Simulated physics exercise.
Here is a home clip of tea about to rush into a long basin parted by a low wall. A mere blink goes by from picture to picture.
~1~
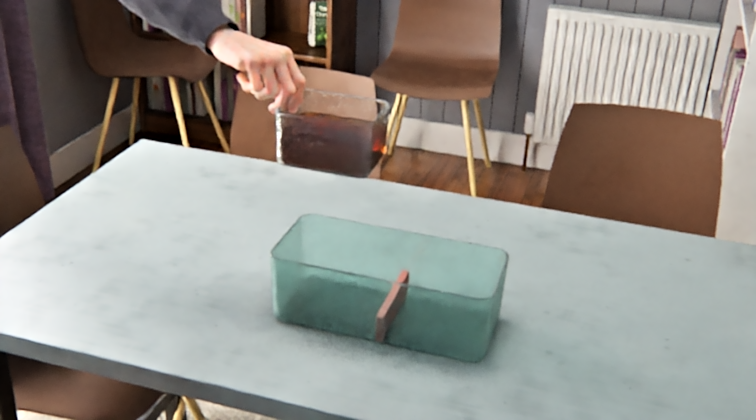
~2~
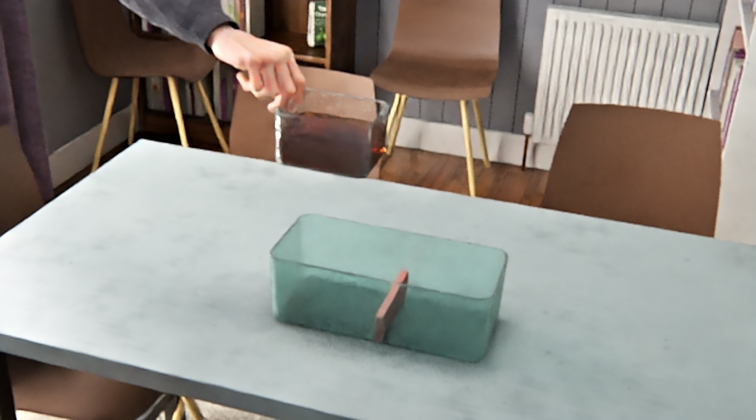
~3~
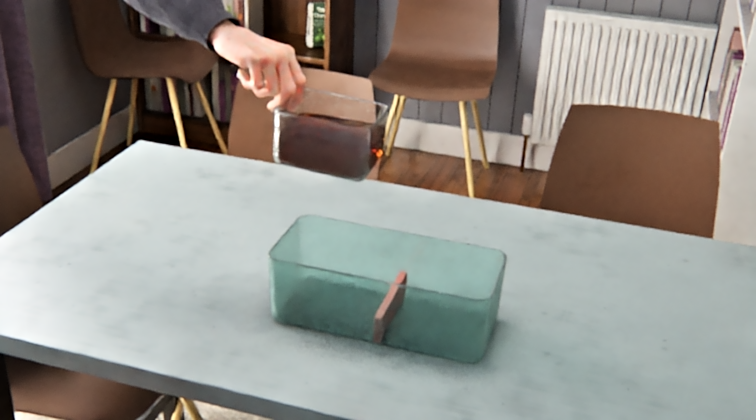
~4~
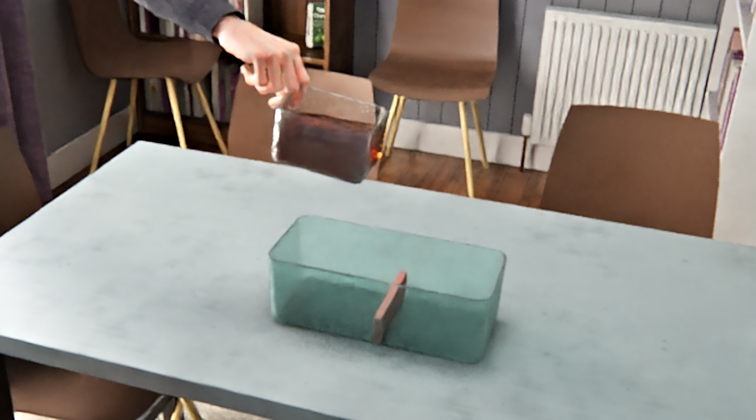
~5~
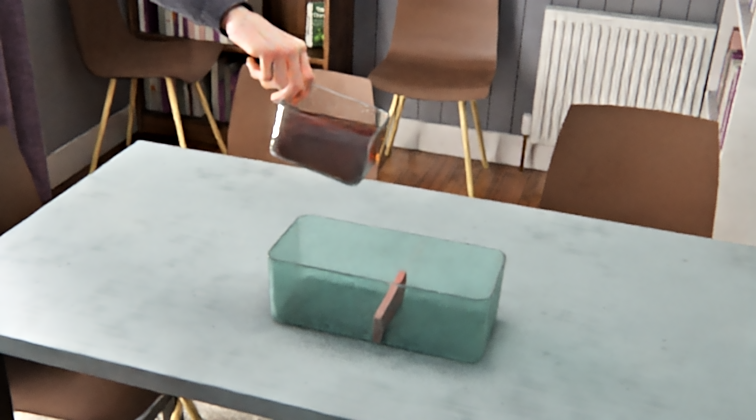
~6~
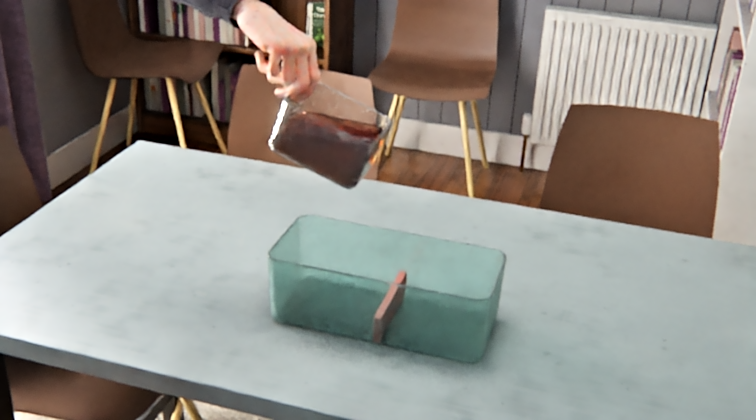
In a room with grey panelled walls, a white radiator and bookshelves, a pale grey-blue table is seen from slightly above, with brown chairs around it. A translucent green basin with a low reddish-brown divider sits on the table, and a hand at upper left holds a clear container of dark tea above and behind it. The hand gradually tilts the container down towards the right, while the camera stays still.
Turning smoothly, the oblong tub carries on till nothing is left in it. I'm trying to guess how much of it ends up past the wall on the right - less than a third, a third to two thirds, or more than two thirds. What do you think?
I'd say more than two thirds.
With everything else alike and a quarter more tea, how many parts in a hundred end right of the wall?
Close to 80 per cent, more or less.
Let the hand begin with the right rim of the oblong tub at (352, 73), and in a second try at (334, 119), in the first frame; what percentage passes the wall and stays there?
Near 55 per cent for the first start, near 5 per cent for the second.
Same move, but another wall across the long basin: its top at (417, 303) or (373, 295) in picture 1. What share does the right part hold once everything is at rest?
About 50 per cent, then about 85 per cent.
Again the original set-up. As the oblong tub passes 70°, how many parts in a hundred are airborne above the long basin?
Share out of both vessels: Approx. 35 %.
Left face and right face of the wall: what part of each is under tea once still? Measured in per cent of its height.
Left near 10; right near 60.
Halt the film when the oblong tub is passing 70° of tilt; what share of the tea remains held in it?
It still holds close to 60 per cent at that lean.
A moment on, the tilt is 70° and 59 per cent is still to pour, 0 is left of the wall and 5 right of it.
Next, the tilt is 93° and 20 per cent is still to pour, 2 is left of the wall and 63 right of it.
Then the tilt is 94° and 6 per cent is still to pour, 7 is left of the wall and 80 right of it.
Later the tilt is 94° and 2 per cent is still to pour, 13 is left of the wall and 82 right of it.
In the end 16 per cent lies left of the wall, 82 right of it and 2 outside.
